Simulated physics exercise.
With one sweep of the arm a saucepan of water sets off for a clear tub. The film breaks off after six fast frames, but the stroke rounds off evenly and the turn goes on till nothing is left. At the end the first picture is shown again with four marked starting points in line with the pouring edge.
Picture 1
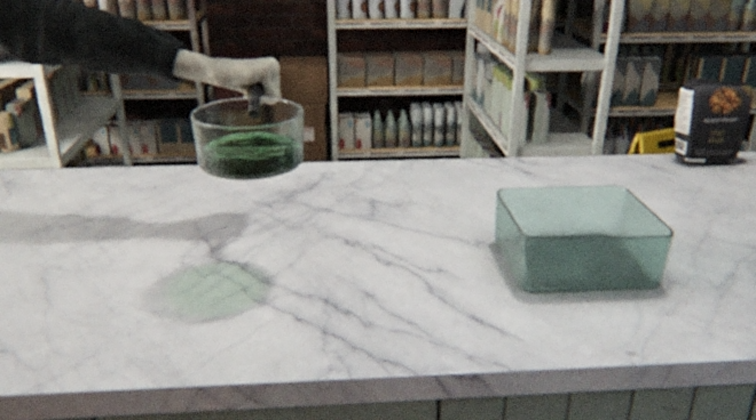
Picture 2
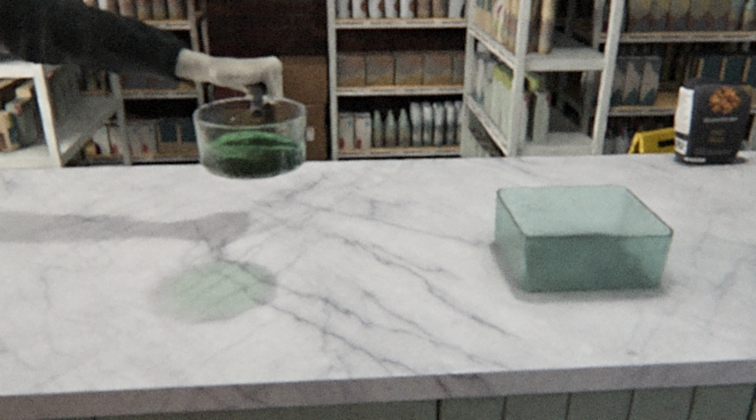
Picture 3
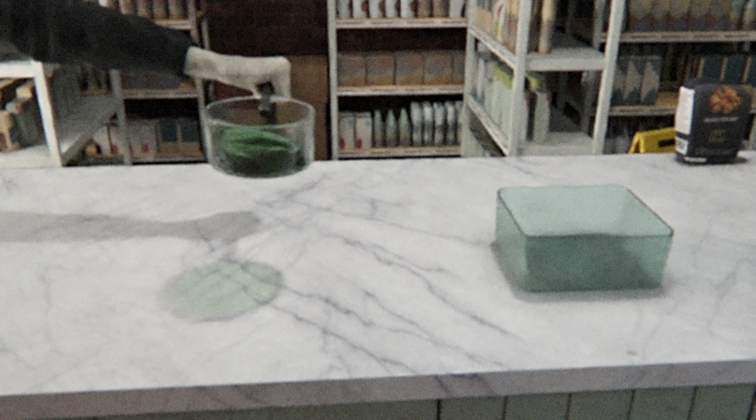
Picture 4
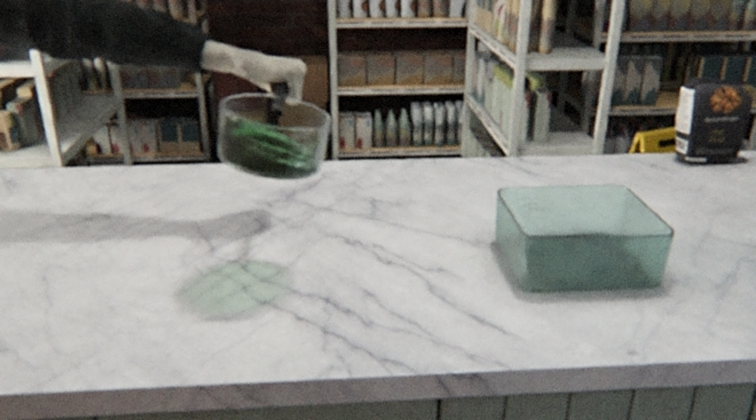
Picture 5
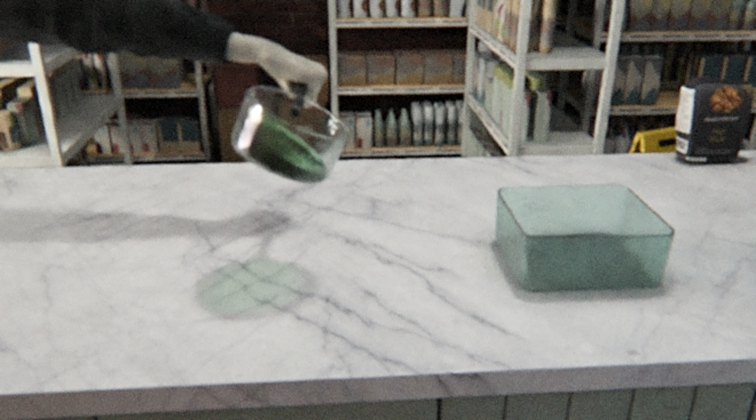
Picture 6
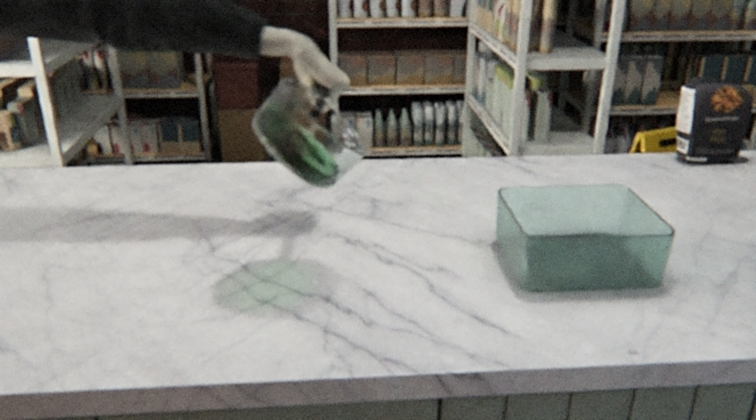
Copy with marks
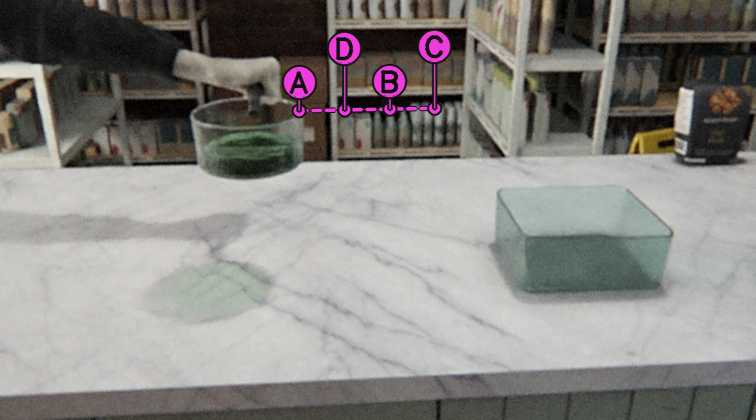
A gloved hand held a clear round container with something green inside above a marble counter, then moved it a little to the right and tilted it steeply, while a clear greenish tub sat still.
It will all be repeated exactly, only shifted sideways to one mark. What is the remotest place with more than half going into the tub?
Go for B.
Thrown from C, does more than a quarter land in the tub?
Yes, clearly.
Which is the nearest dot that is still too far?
That is dot D.
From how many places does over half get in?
Two of them.
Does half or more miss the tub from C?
No, that is safe.
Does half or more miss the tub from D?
Yes, that goes wrong.
In magenta, A at (299, 110); B at (389, 109); C at (434, 108); D at (344, 110).
If A is chosen, about 0 % lands in the tub, 96 % falls short and 4 % goes beside or beyond.
If B is chosen, about 77 % lands in the tub, 8 % falls short and 15 % goes beside or beyond.
If C is chosen, about 86 % lands in the tub, 10 % falls short and 4 % goes beside or beyond.
If D is chosen, about 20 % lands in the tub, 73 % falls short and 7 % goes beside or beyond.
